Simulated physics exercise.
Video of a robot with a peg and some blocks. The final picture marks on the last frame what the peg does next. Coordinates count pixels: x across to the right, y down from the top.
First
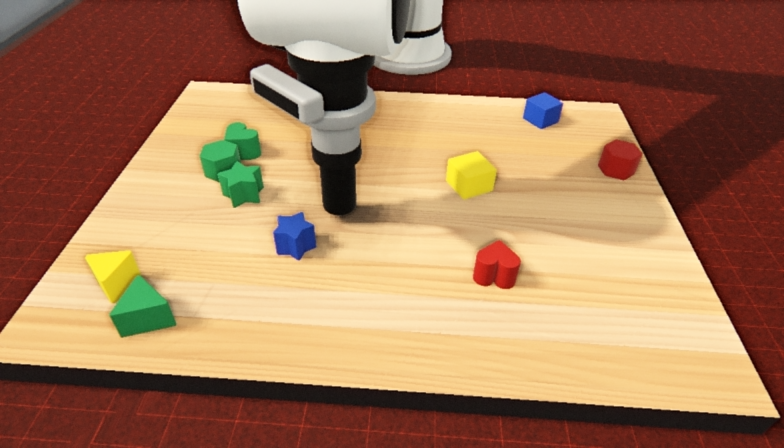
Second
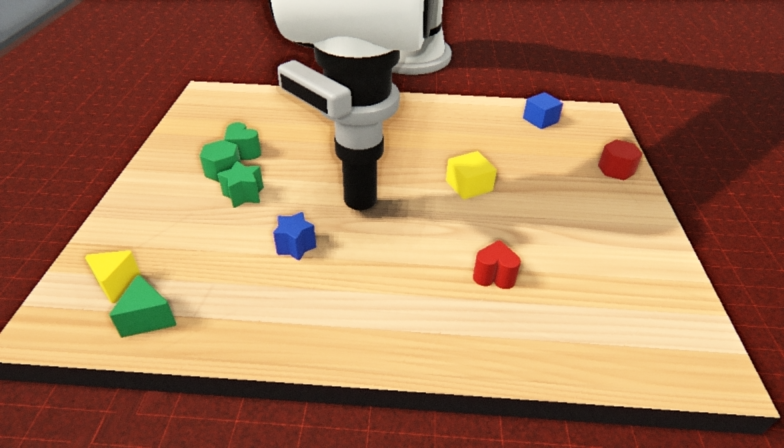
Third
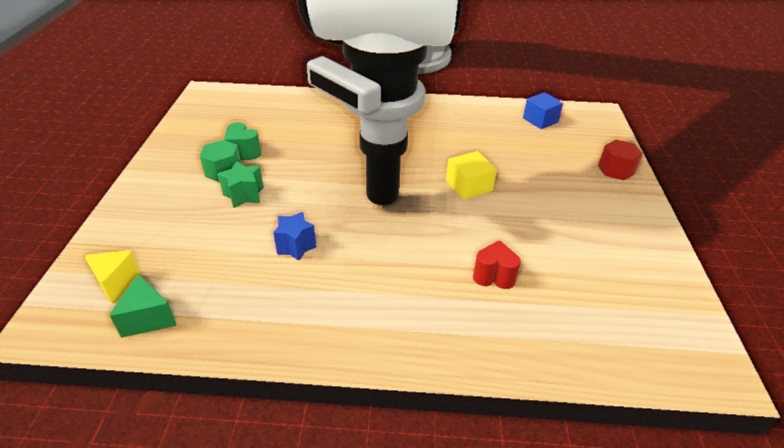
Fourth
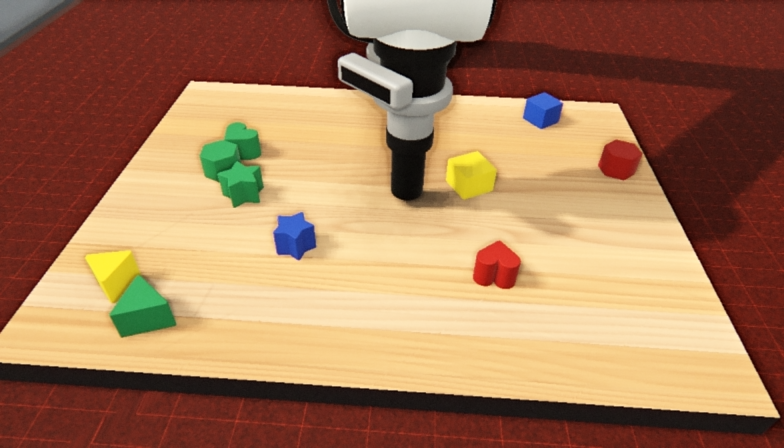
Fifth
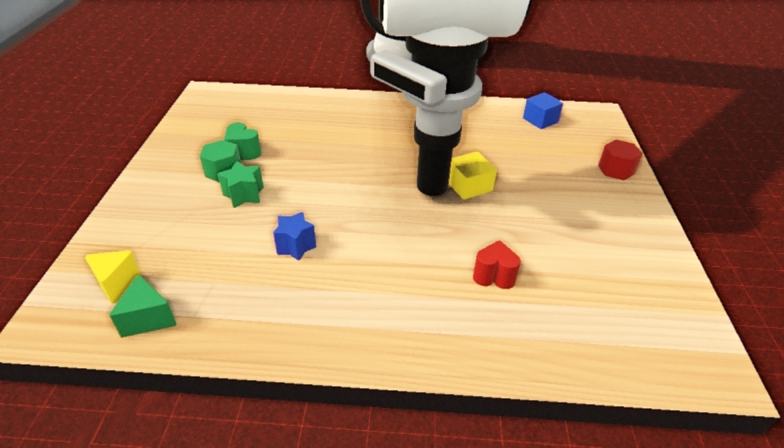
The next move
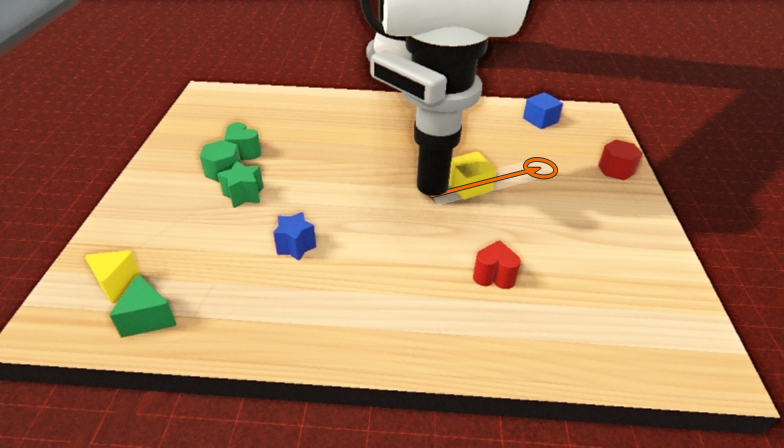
A robot arm with a black peg slid steadily to the right across a wooden board of colored blocks, moving from near the blue star until it was beside the yellow block, which stayed put.
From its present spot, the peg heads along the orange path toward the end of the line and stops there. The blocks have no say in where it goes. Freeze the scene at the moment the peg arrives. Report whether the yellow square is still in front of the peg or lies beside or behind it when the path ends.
Pushed ahead.
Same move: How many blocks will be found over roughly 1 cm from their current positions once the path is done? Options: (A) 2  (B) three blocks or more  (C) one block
C
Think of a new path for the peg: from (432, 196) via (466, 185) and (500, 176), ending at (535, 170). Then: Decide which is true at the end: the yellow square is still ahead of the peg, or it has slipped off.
In the end it is ahead.
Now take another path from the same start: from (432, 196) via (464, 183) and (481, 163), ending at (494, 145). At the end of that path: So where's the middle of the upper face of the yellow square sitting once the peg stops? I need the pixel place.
The centre of its top face lies at (517, 151).
Path on the board, in a line from (432, 196) to (541, 168).
The first path, step by step. One third of the way, peg at (472, 178); yellow square at (502, 156).
Two thirds of the way, peg at (508, 169); yellow square at (536, 147).
At the end, peg at (543, 160); yellow square at (569, 139); red hexagonal block in place.
